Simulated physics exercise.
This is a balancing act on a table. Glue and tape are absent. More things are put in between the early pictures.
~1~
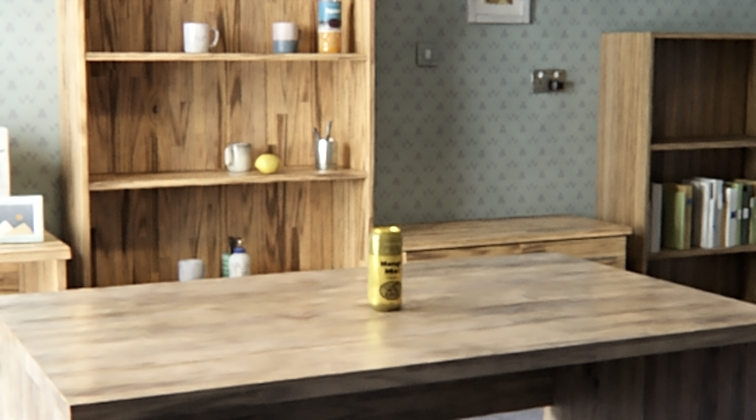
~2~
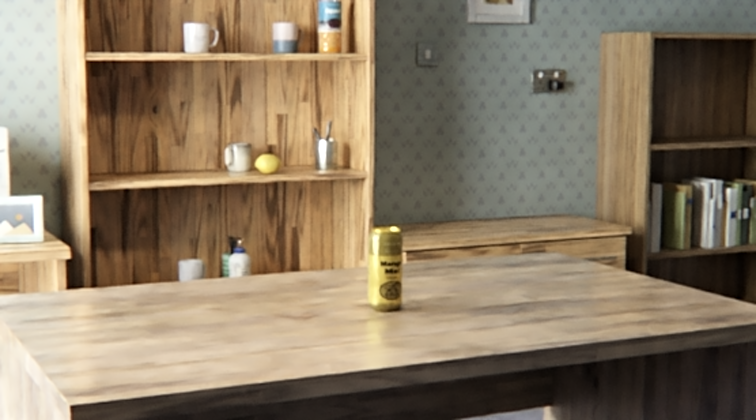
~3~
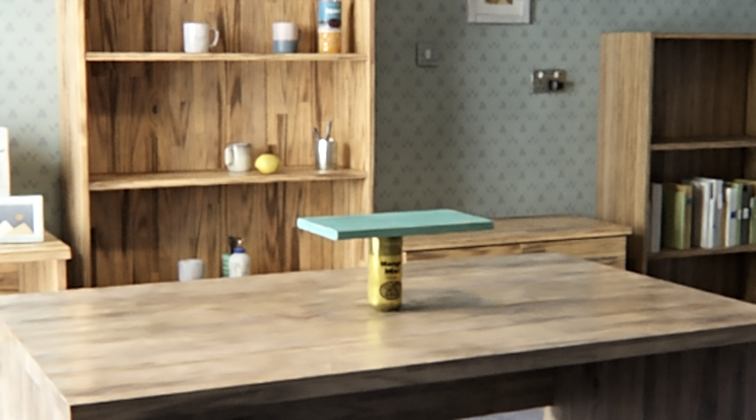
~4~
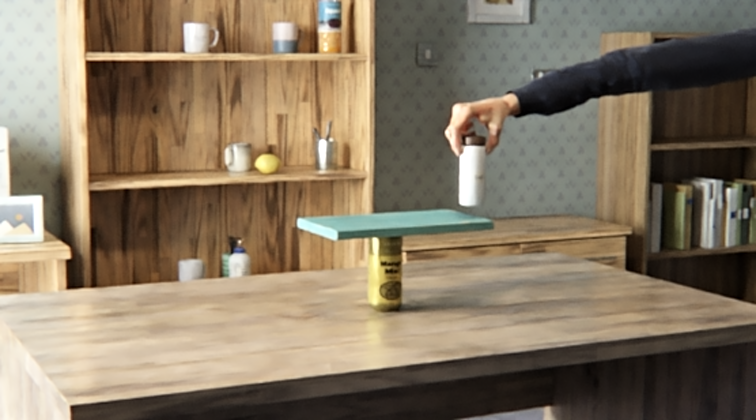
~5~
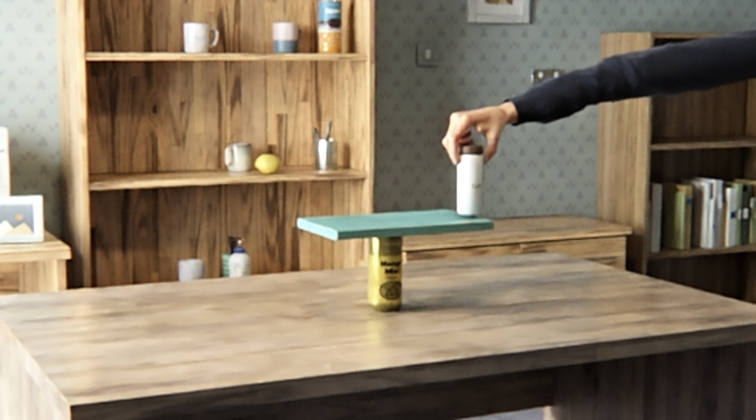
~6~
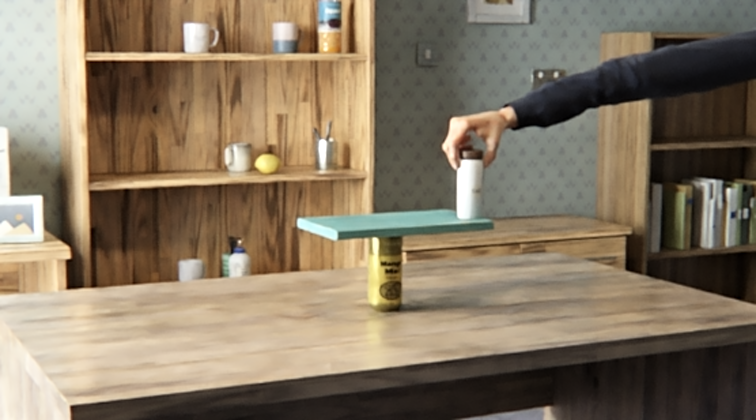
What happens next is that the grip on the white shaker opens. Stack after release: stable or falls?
The stack is left disturbed.
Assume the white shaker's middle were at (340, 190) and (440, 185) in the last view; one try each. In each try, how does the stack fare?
On the first try it stays put; on the second try it falls down.
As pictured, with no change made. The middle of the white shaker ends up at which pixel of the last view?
I'd say around (546, 286) in the last view.
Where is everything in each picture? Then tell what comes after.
The last thing is not in view yet; yellow can (385, 269), in the first picture.
The last thing is not in view yet; yellow can (385, 269), in the second picture.
The last thing is not in view yet; yellow can (385, 269), in the third picture.
Still above its spot; white shaker (473, 170); yellow can (385, 269), in the fourth picture.
Still above its spot; white shaker (470, 179); yellow can (385, 269), in the fifth picture.
Set down, still held; white shaker (470, 184); yellow can (385, 269), in the sixth picture.
Then, 0.40 s later than the last frame, white shaker now fallen; turquoise board tilted by 40°.
Then, 0.60 s later than the last frame, turquoise board now fallen; yellow can moved about its own width.
Then, 0.80 s later than the last frame, yellow can moved well along.
When it is over, fallen, turquoise board and white shaker; moved from the start, yellow can. End places, in pixels of the last picture, white shaker near (546, 286). The stack loses its balance.
